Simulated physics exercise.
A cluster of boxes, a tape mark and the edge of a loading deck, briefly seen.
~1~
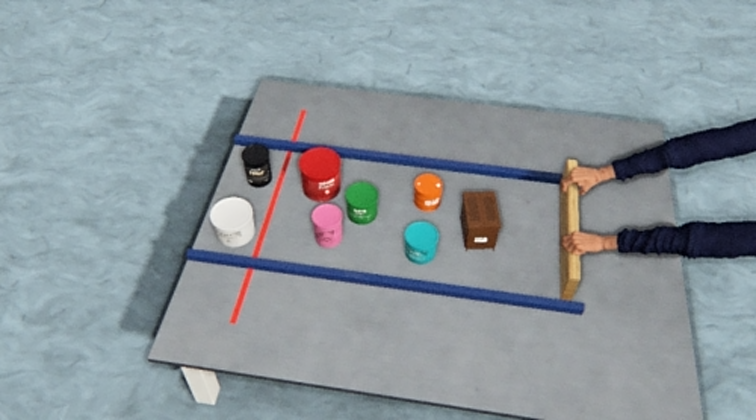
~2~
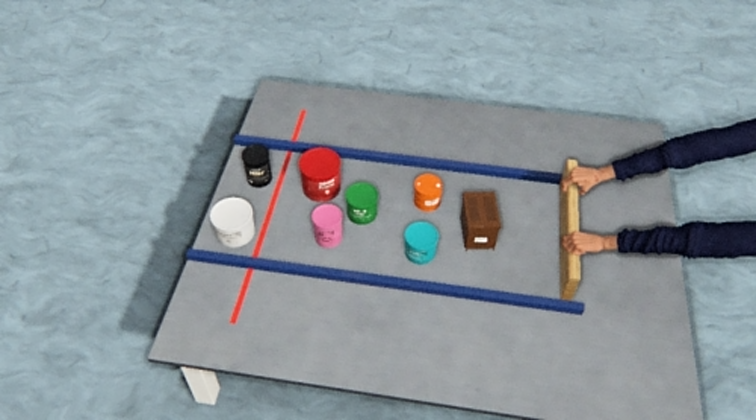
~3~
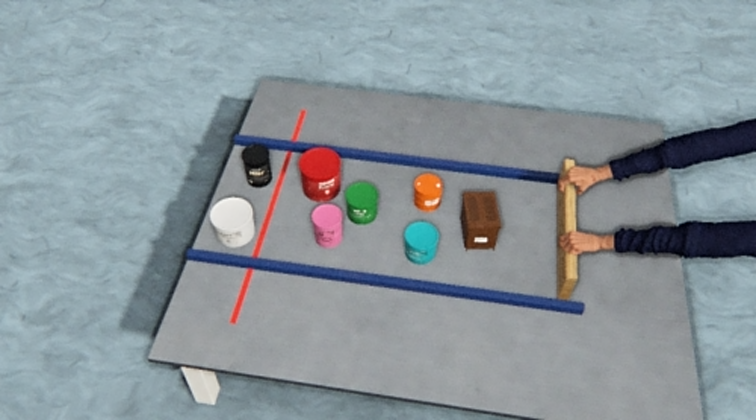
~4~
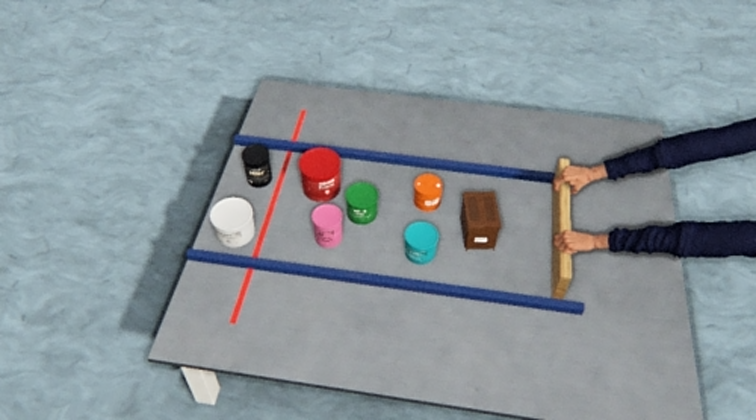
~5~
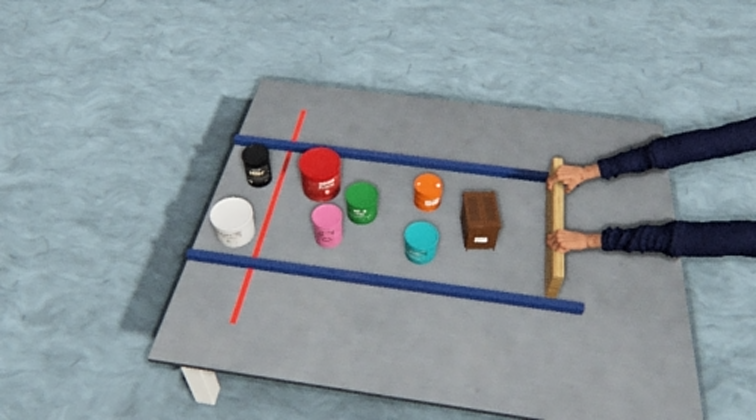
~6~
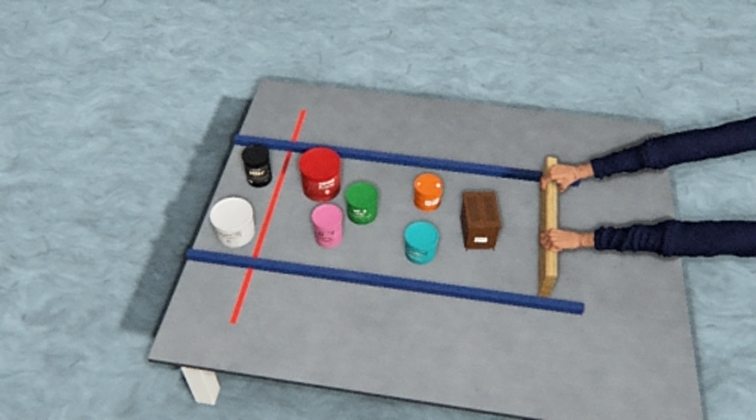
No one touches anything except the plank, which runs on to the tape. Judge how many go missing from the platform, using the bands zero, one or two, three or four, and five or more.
It will most likely knock one or two off.
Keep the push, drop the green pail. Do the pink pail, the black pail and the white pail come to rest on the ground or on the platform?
The pink pail is still there. The black pail is gone. The white pail is gone.
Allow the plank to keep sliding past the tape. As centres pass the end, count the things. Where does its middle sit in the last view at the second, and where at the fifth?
First around (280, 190), then around (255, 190).
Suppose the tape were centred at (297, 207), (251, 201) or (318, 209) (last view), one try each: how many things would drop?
Down on the ground: 0, 5 and 0.
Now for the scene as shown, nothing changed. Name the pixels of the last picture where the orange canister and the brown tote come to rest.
(269, 164) and (256, 191), roughly.
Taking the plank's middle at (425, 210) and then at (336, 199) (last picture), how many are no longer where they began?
Counts: 3, 6.
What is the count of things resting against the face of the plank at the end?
The number is 3.
A little later, none off yet; white pail at rest near (233, 223); black pail at rest near (258, 167); red pail at rest near (321, 175).
When it is over, the number that fall off is one or two; down, black pail and white pail.
